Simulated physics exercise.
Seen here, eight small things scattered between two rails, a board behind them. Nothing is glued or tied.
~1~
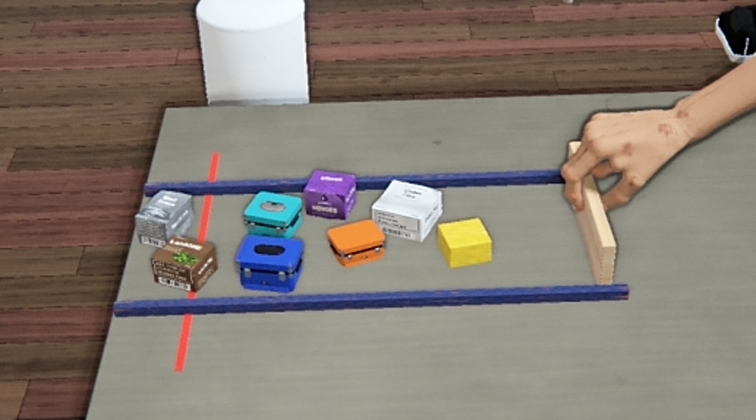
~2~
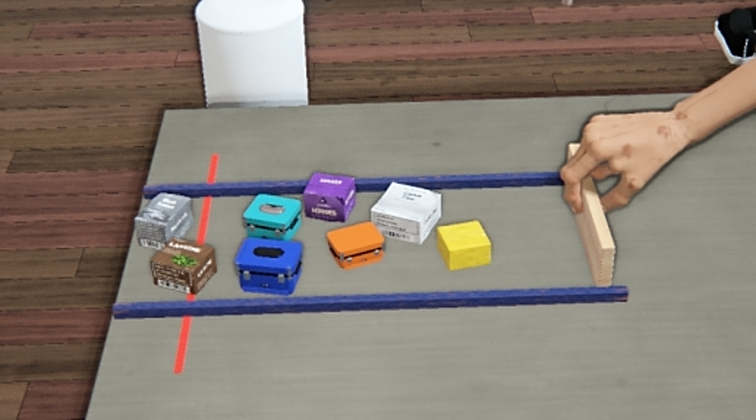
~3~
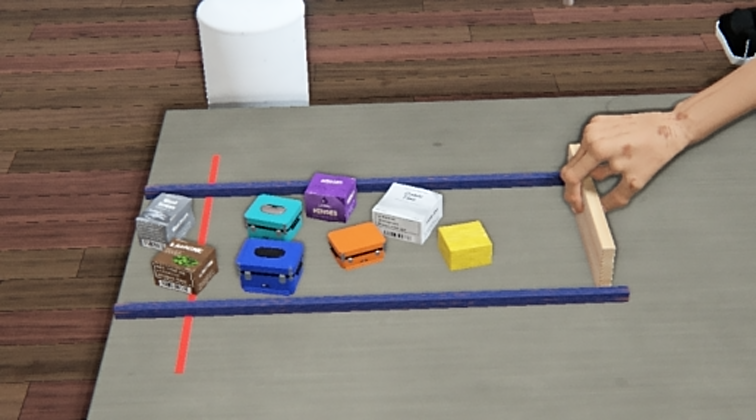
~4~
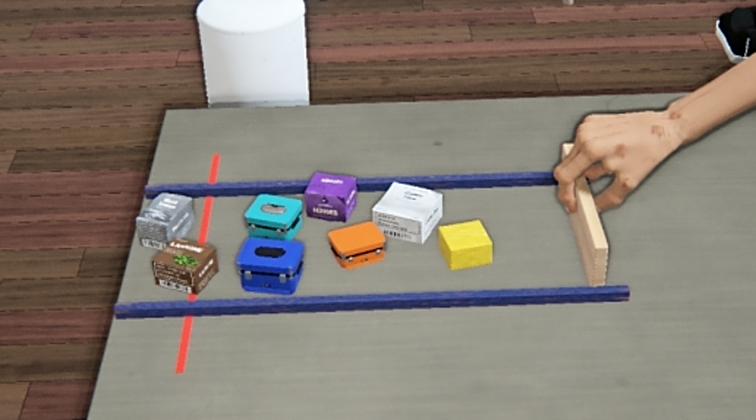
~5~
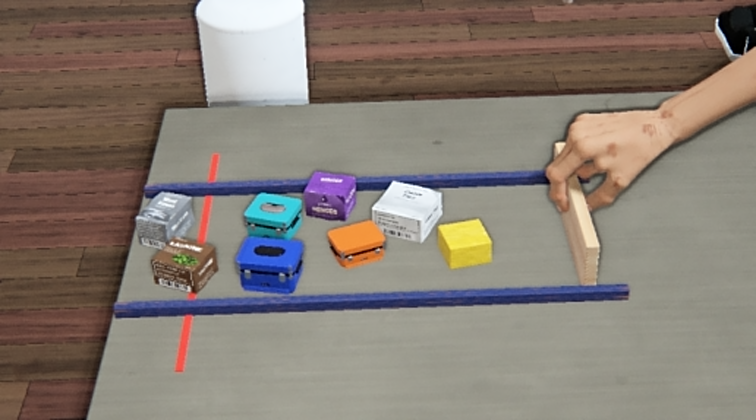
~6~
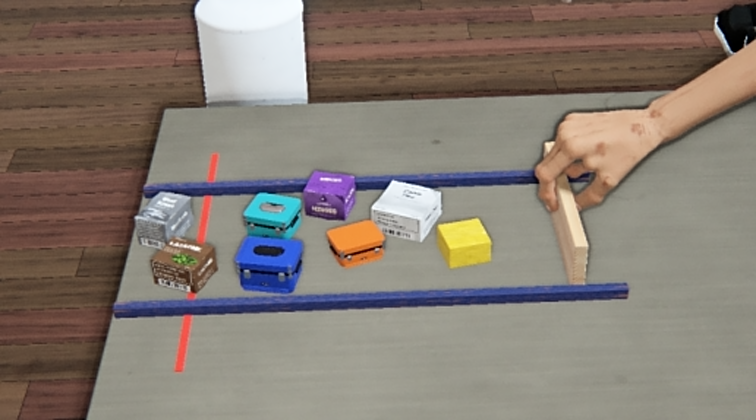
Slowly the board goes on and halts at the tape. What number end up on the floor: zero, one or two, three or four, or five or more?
Outcome: The number that fall off is three or four.
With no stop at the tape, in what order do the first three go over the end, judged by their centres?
In order: The grey box, the brown box, the turquoise case.
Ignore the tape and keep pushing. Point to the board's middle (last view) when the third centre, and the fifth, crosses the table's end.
At (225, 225) for the third, at (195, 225) for the fifth.
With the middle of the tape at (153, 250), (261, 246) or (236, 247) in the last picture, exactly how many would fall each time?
In that order 7, 1 and 2.
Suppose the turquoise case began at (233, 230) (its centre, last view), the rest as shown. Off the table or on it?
The turquoise case goes over.
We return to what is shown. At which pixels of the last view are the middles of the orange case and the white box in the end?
The orange case at (129, 255), the white box at (164, 216).
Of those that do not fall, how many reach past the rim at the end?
That would be 3.
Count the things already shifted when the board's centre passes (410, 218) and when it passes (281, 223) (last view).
The counts are 4 and 8.
Early on, none off yet; grey box at rest near (165, 221); brown box at rest near (185, 265); turquoise case at rest near (274, 220).
A while later, none off yet; grey box at rest near (164, 221); brown box at rest near (182, 265); turquoise case travelled about its own width near (214, 222).
Finally, the number that fall off is three or four; lost, purple box, turquoise case, brown box and grey box.
